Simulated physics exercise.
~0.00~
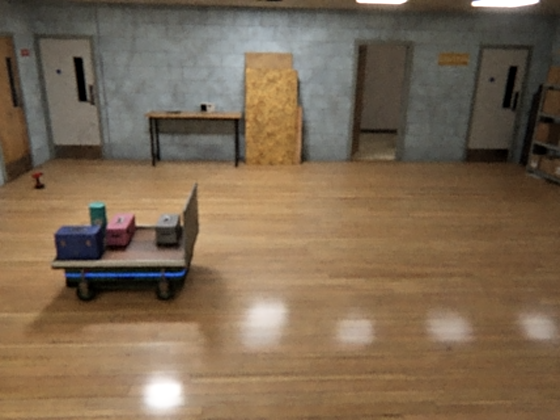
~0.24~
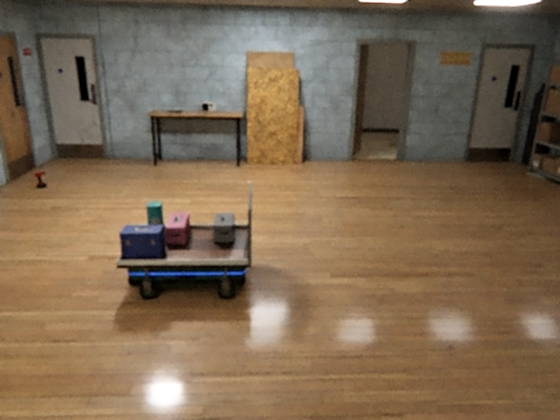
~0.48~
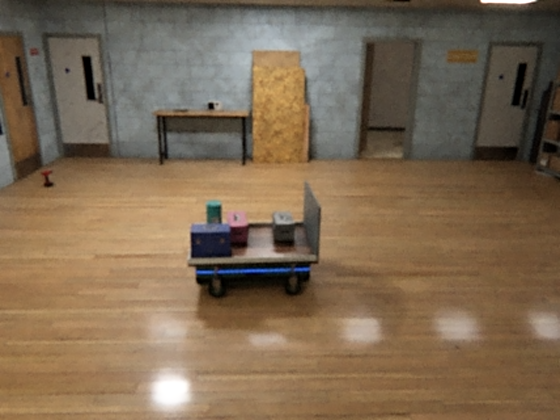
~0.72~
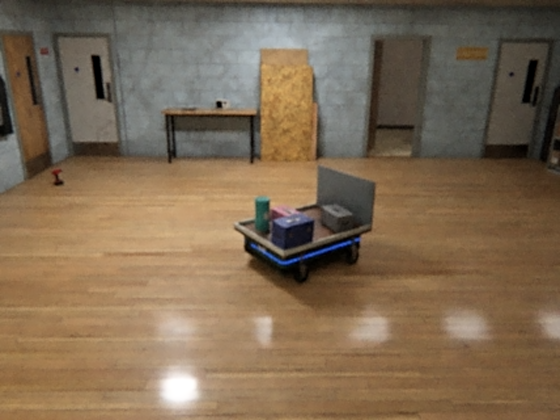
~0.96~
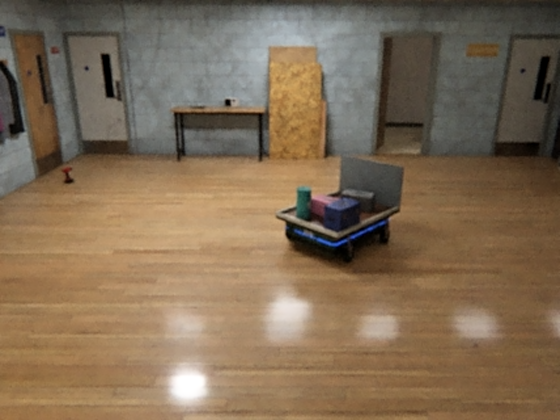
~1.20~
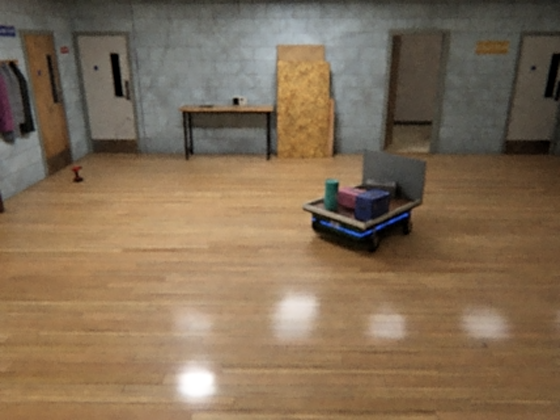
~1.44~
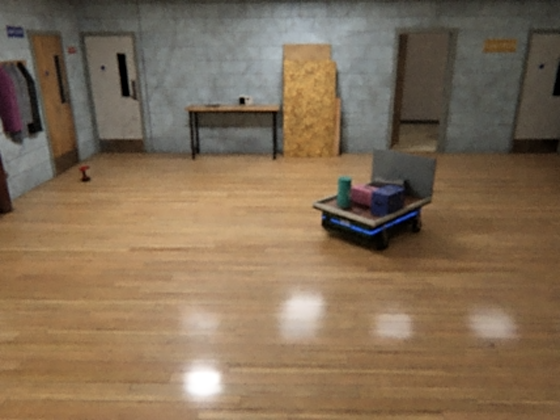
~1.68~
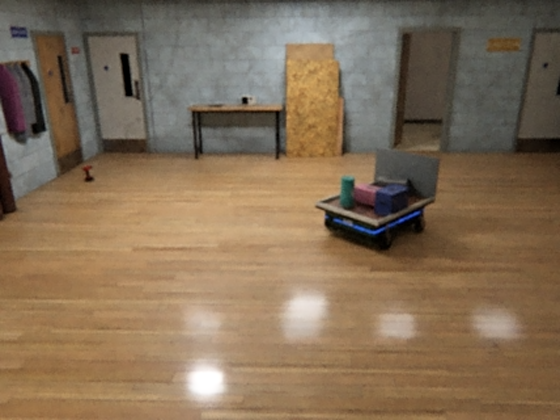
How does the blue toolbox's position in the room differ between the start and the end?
At the start the blue toolbox is on the left side of the view, nearer the camera. By the end it is right of centre and somewhat farther back in the room, still riding on the cart.
